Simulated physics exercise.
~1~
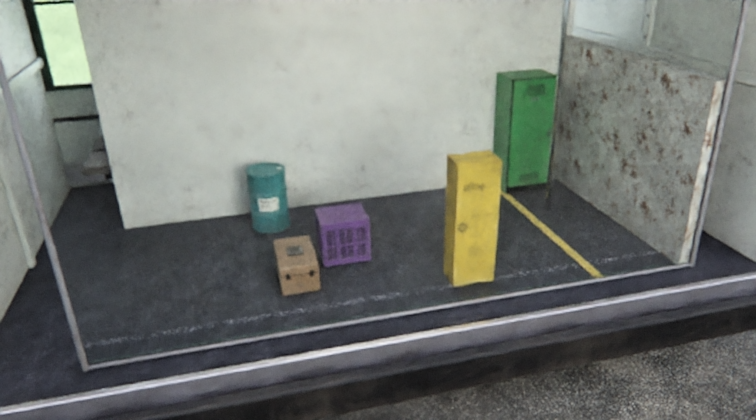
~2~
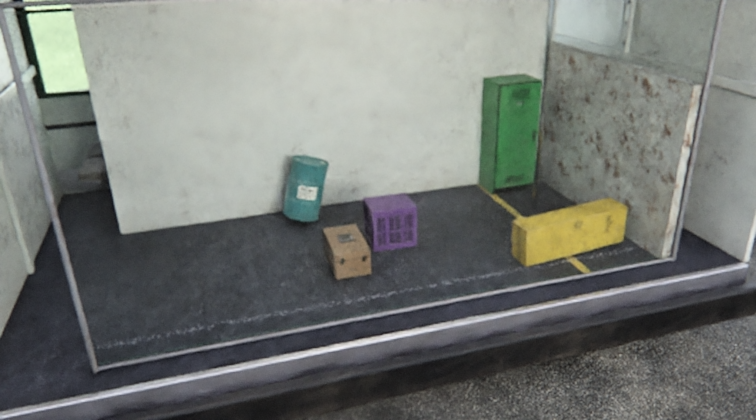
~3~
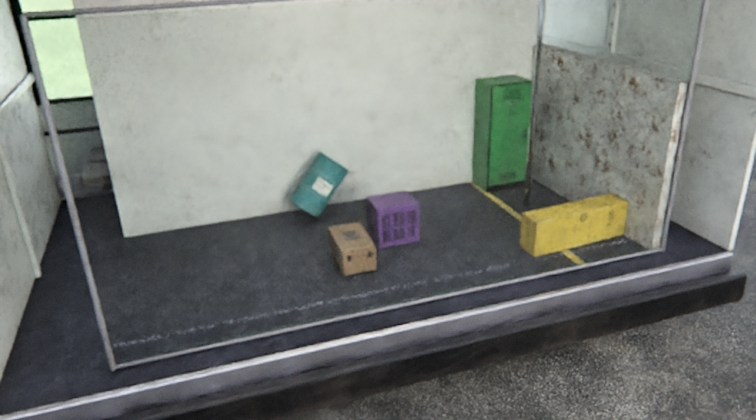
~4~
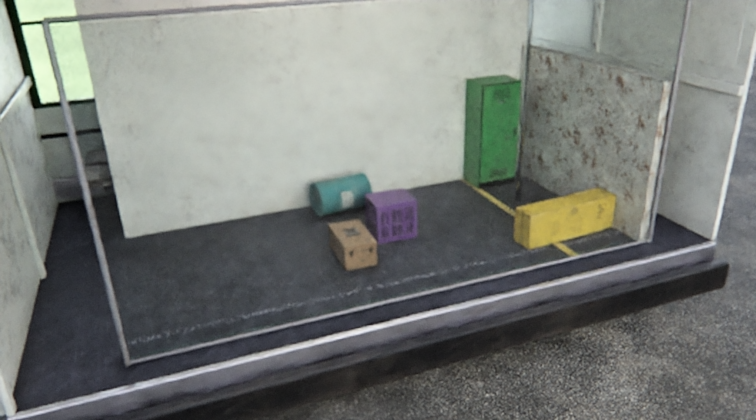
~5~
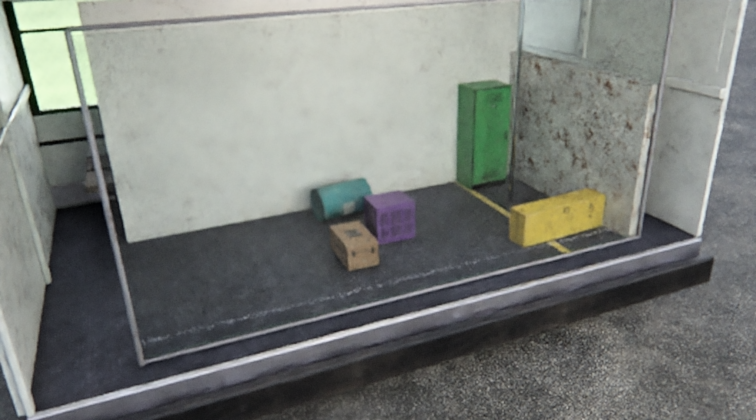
In a walled bay with a green locker, the tall yellow box toppled to the right and ended on its side across the yellow line, while the purple crate and brown toolbox slid a little right, stopping short, and the teal drum tipped over behind them.
